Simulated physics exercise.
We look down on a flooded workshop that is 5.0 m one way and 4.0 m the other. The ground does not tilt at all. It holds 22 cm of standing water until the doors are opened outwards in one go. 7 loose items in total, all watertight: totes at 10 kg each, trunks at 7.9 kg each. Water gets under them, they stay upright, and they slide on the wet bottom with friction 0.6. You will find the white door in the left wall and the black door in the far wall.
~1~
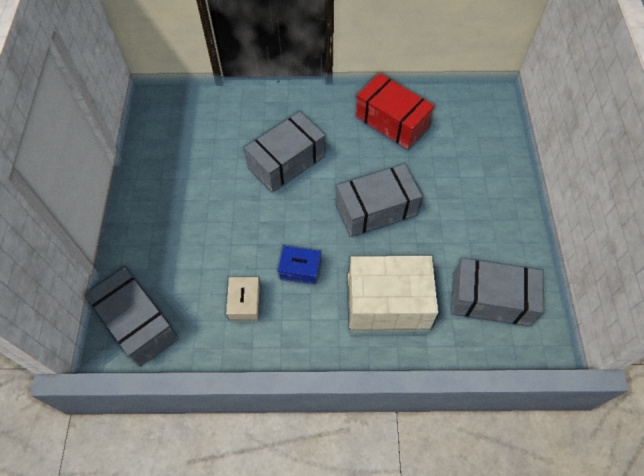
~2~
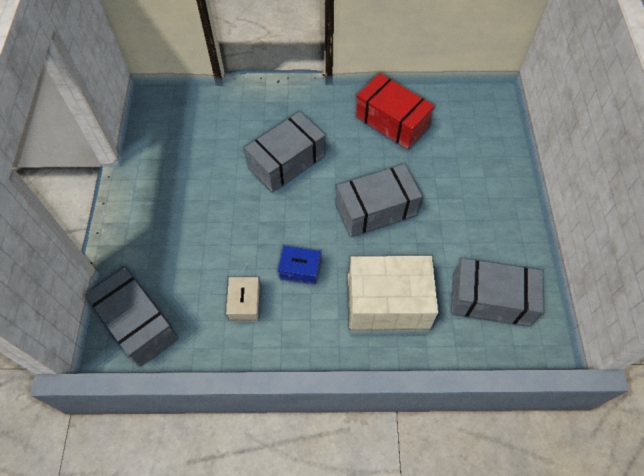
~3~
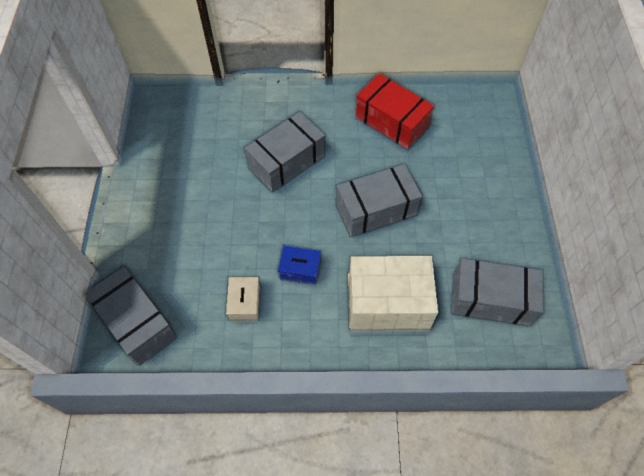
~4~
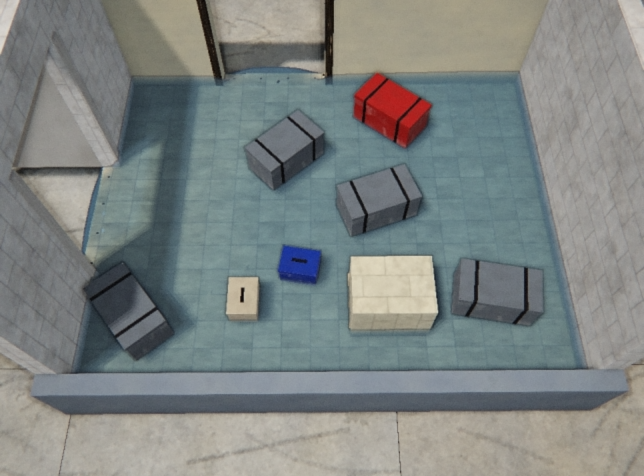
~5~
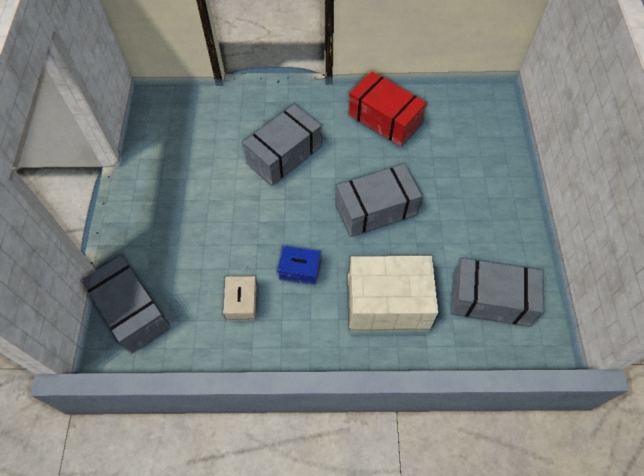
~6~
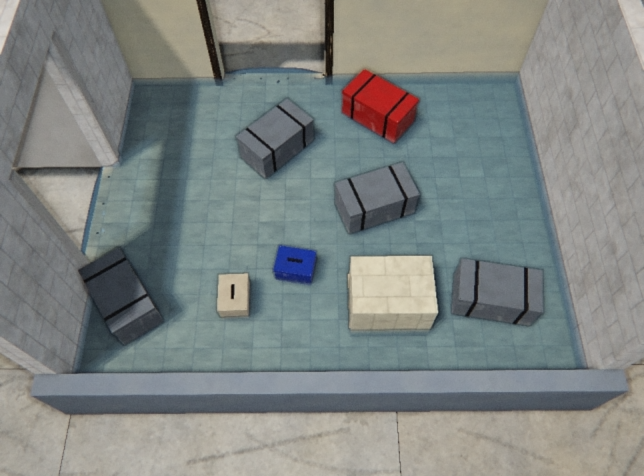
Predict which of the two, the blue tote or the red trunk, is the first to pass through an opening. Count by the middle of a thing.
The first through is the red one.
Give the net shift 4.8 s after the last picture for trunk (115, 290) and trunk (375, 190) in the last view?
Gone out; 140 cm.
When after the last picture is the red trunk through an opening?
That happens at about 3.0 s.
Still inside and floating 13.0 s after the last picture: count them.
2 at that moment.
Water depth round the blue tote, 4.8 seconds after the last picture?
I'd put it at about 14 cm.
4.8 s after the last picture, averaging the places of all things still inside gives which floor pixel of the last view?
At about (242, 232).
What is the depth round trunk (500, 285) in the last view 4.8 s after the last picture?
About 12 cm.
Then, 1.0 s after the last picture the blue tote is near (274, 247), 0.3 m from its start, afloat; the red trunk is near (355, 89), 0.5 m from its start, afloat; 0 of 7 are out; 7 afloat.
Then, 4.8 s after the last picture the blue tote is near (161, 231), 1.6 m from its start, afloat; the red trunk has gone out (3.0 s after the last picture); 3 of 7 are out; 4 afloat.
Then, 9.0 s after the last picture the blue tote has gone out (6.7 s after the last picture); the red trunk has gone out (3.0 s after the last picture); 5 of 7 are out; 2 afloat.
Then, 13.0 s after the last picture the blue tote has gone out (6.7 s after the last picture); the red trunk has gone out (3.0 s after the last picture); 5 of 7 are out; 2 afloat.
